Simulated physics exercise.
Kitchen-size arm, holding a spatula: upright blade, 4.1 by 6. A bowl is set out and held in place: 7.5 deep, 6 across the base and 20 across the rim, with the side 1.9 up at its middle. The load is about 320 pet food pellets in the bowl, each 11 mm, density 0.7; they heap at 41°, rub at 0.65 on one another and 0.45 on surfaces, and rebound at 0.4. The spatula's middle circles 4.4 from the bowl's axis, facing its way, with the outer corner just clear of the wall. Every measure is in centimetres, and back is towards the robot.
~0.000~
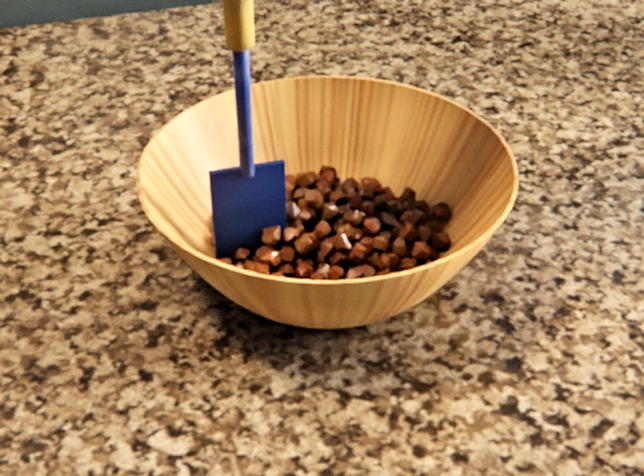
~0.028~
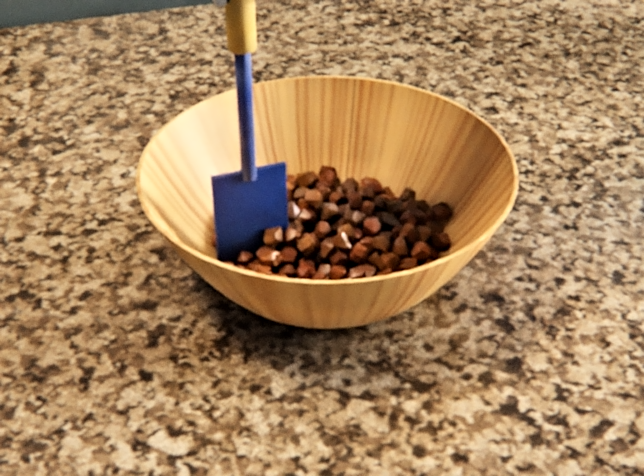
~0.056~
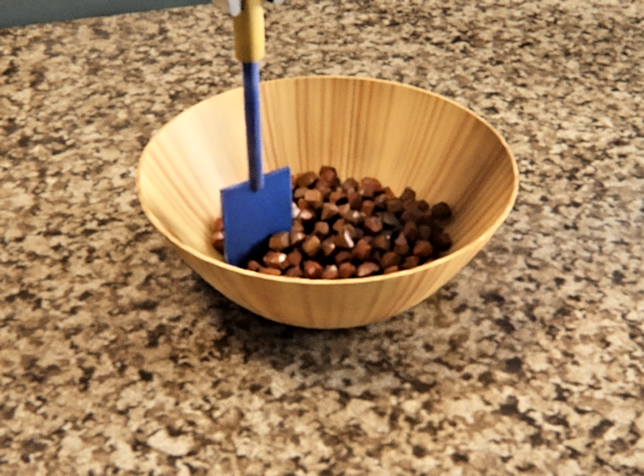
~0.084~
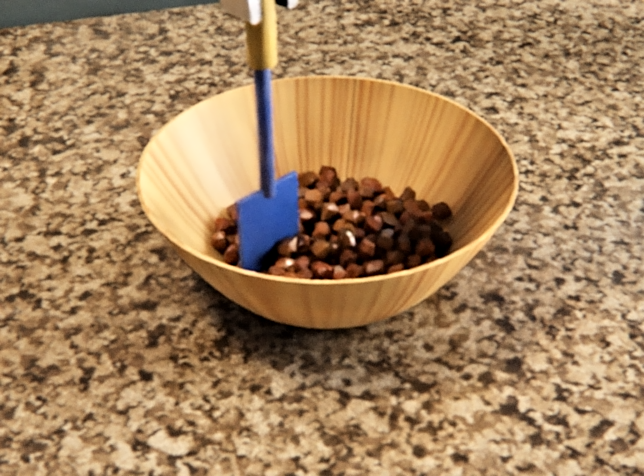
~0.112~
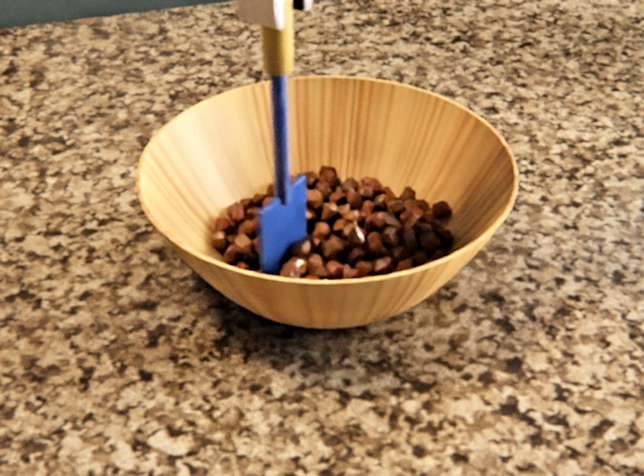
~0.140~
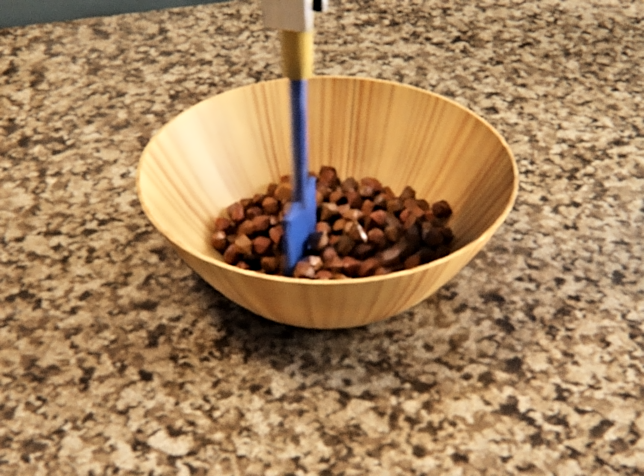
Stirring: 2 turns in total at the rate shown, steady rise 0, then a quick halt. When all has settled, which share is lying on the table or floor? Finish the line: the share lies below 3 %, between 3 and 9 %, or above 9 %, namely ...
... below 3 %.
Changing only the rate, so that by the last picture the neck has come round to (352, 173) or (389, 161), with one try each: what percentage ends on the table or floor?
So, roughly 10 percent the first time and 20 percent the second.
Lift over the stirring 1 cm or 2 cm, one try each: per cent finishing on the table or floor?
Near 0 in a hundred, then 0 in a hundred.
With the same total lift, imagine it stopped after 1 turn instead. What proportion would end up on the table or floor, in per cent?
0 %.
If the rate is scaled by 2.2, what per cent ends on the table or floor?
Some 25 in a hundred.
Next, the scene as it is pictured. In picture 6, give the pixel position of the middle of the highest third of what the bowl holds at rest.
Roughly pixel (256, 257).
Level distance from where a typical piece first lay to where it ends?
8 cm.
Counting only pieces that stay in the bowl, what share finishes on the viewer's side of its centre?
Around 65 percent of it.
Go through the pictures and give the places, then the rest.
In the first frame, spatula neck at (246, 142), 0° round; upper third of the load around (330, 232), from x 220 to 440, top at y 175; 320 in the bowl.
In the second frame, spatula neck at (247, 145), 5° round; upper third of the load around (334, 233), from x 220 to 440, top at y 175.
In the third frame, spatula neck at (254, 154), 17° round; upper third of the load around (336, 235), from x 220 to 440, top at y 175.
In the fourth frame, spatula neck at (266, 162), 30° round; upper third of the load around (339, 241), from x 220 to 440, top at y 175.
In the fifth frame, spatula neck at (281, 168), 43° round; upper third of the load around (343, 240), from x 220 to 445, top at y 175.
In the sixth frame, spatula neck at (299, 173), 56° round; upper third of the load around (351, 243), from x 220 to 445, top at y 175; 320 in the bowl.
By 0.70 s, 318° round, highest piece 8 above the table; 320 in the bowl.
By 1.26 s, 220° round, highest piece 9 above the table; 320 in the bowl.
By 1.74 s, 0° round, highest piece 7 above the table; 318 in the bowl, 2 on the table or floor.
By 2.44 s, 0° round, highest piece 7 above the table; 318 in the bowl, 2 on the table or floor.
Final count, 318 in the bowl, 2 on the table or floor. That is 1 % on the table or floor.
